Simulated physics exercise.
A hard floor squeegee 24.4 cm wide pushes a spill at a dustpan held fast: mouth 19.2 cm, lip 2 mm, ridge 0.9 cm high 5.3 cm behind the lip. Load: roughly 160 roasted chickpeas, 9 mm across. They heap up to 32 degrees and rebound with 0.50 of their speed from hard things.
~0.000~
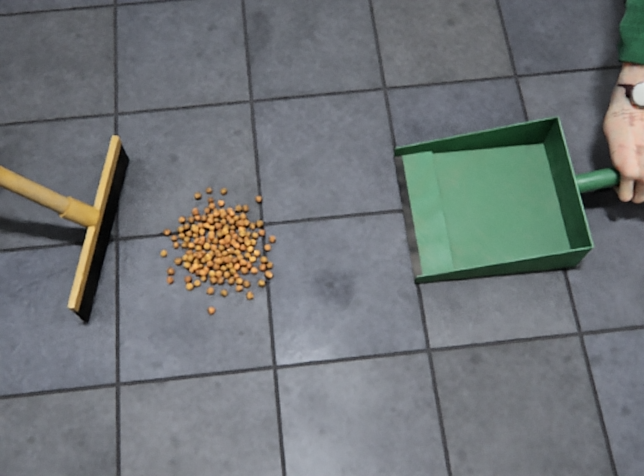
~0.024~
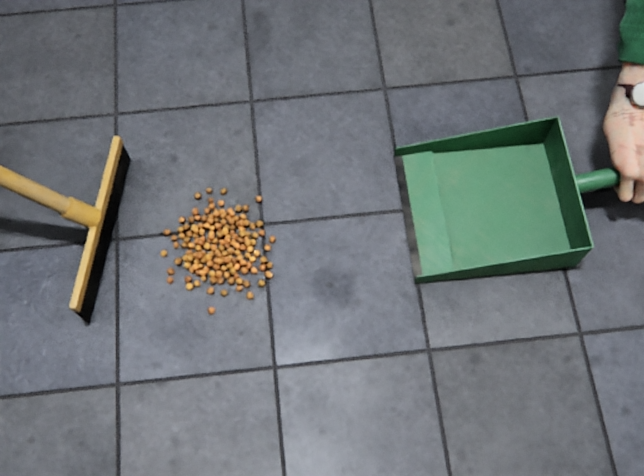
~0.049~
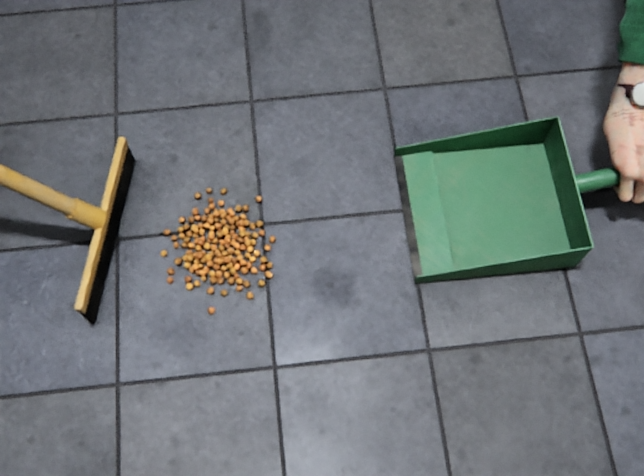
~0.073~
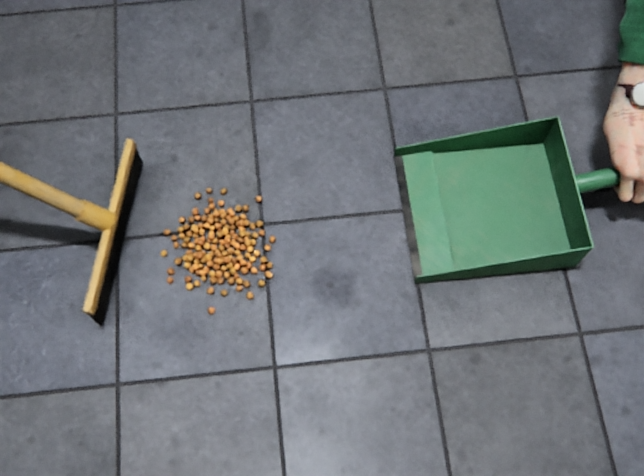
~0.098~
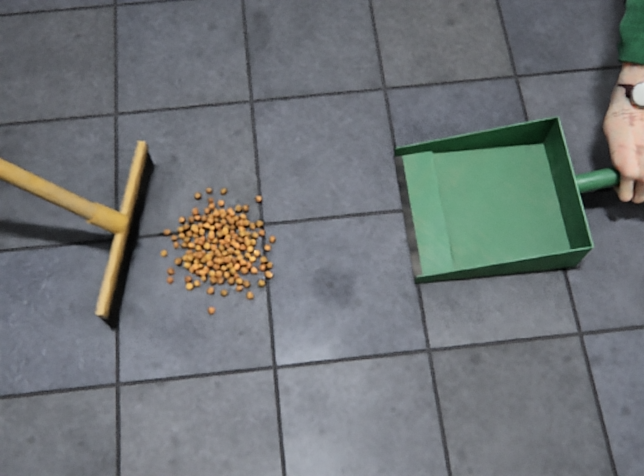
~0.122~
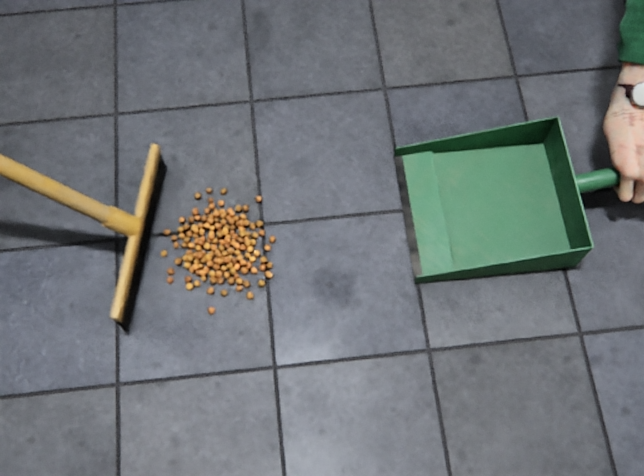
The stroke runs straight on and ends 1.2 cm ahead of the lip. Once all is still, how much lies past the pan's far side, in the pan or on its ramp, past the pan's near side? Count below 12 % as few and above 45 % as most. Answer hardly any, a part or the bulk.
Far side hardly any, pan a part, near side the bulk.
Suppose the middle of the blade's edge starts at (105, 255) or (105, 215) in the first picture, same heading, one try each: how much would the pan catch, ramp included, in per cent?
Some 20 and 20 per cent.
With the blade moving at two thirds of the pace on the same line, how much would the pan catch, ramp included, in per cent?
Then about 20 per cent.
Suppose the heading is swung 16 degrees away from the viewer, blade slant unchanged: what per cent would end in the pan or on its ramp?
In that case some 25 per cent.
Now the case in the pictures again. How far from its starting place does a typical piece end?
Roughly 30 cm.
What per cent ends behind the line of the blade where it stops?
Some 5 per cent.
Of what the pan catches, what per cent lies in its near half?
Some 90 per cent.
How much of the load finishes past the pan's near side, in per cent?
Roughly 50 per cent.
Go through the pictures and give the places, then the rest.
In the first picture, blade from (74, 307) to (117, 143), moved 0.0 cm, 0 of the pieces shifted so far; middle of the pieces at (221, 248); pan at (496, 208).
In the second picture, blade from (76, 308) to (119, 143), moved 0.2 cm, 0 of the pieces shifted so far; middle of the pieces at (221, 248).
In the third picture, blade from (81, 309) to (124, 144), moved 0.9 cm, 0 of the pieces shifted so far; middle of the pieces at (221, 248).
In the fourth picture, blade from (90, 311) to (131, 146), moved 2.1 cm, 0 of the pieces shifted so far; middle of the pieces at (221, 248).
In the fifth picture, blade from (103, 314) to (143, 148), moved 3.7 cm, 0 of the pieces shifted so far; middle of the pieces at (221, 248).
In the sixth picture, blade from (117, 317) to (156, 151), moved 5.6 cm, 0 of the pieces shifted so far; middle of the pieces at (221, 248); pan at (496, 208). Its pace works out near 0.78 m/s, heading 19 degrees towards the viewer's side.
After 0.34 s, middle of the blade 20 cm from the lip; 0 % over the lip, far side 0 %, near side 15 %.
Then, at 0.48 s, middle of the blade 9 cm from the lip; 0 % over the lip, far side 0 %, near side 40 %.
After 0.75 s, middle of the blade 4 cm from the lip; 25 % over the lip, far side 0 %, near side 50 %.
In the end, at 1.2 s, far side 0 %, pan 25 %, near side 50 %, in front of the lip or behind the blade 20 %.
